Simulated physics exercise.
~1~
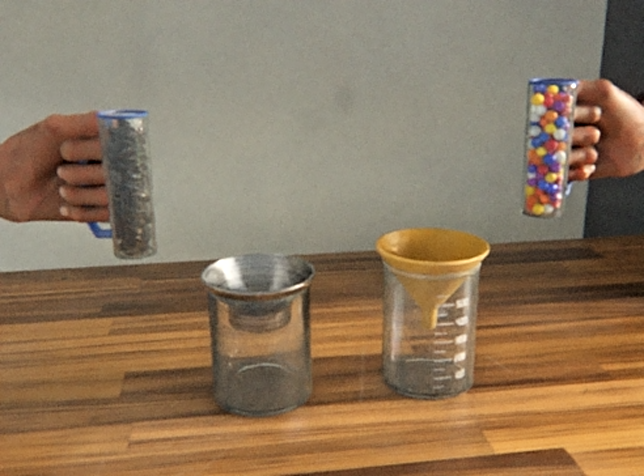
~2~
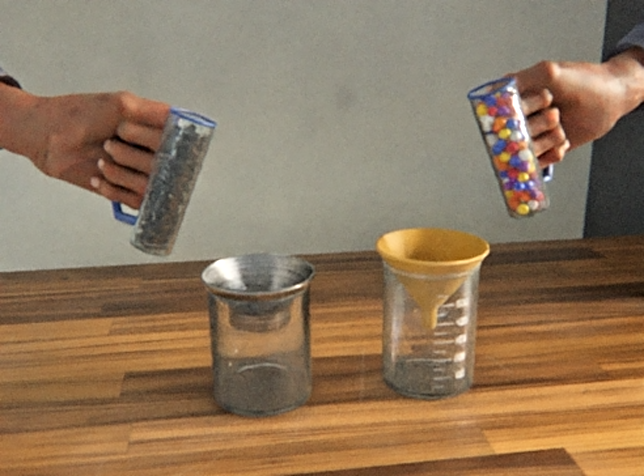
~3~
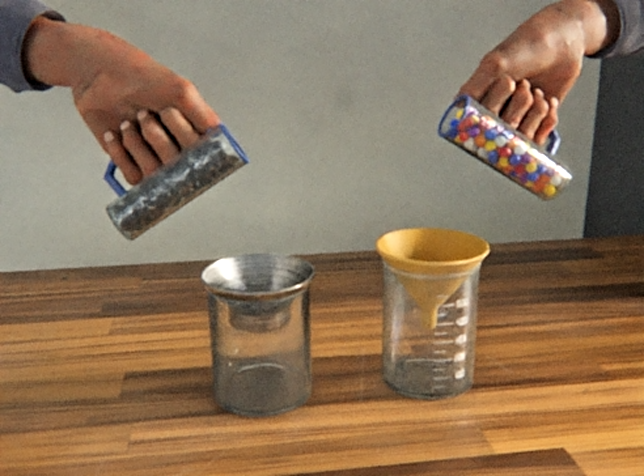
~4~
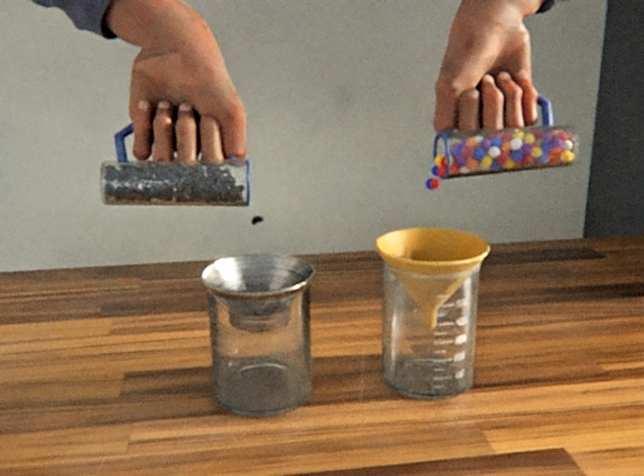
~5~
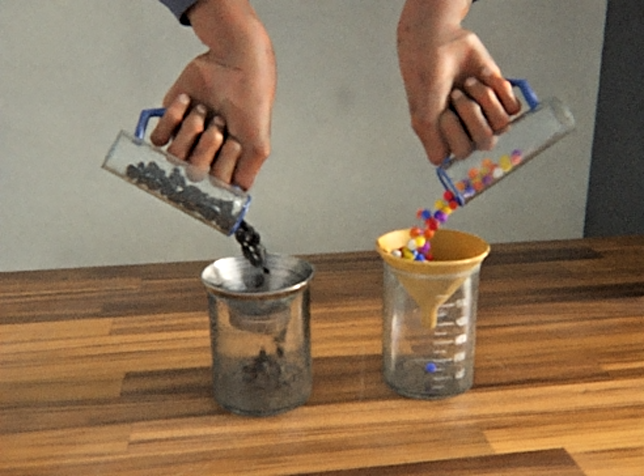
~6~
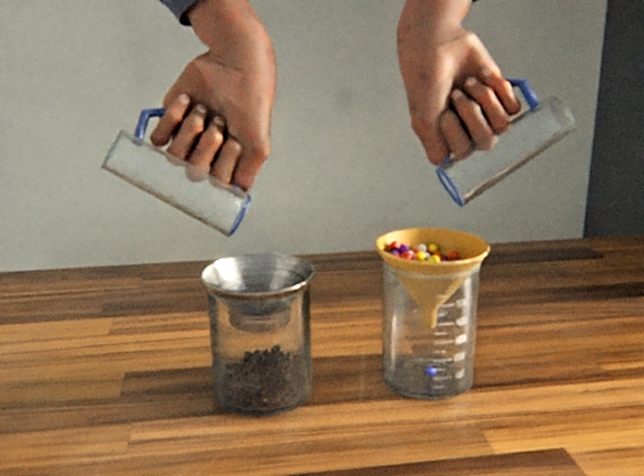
Colourful beads jammed in the yellow funnel on the right, with only a stray few reaching the jar below, after two hands tipped a pair of clear cups together, while the dark pellets on the left ran through the metal funnel into their jar.
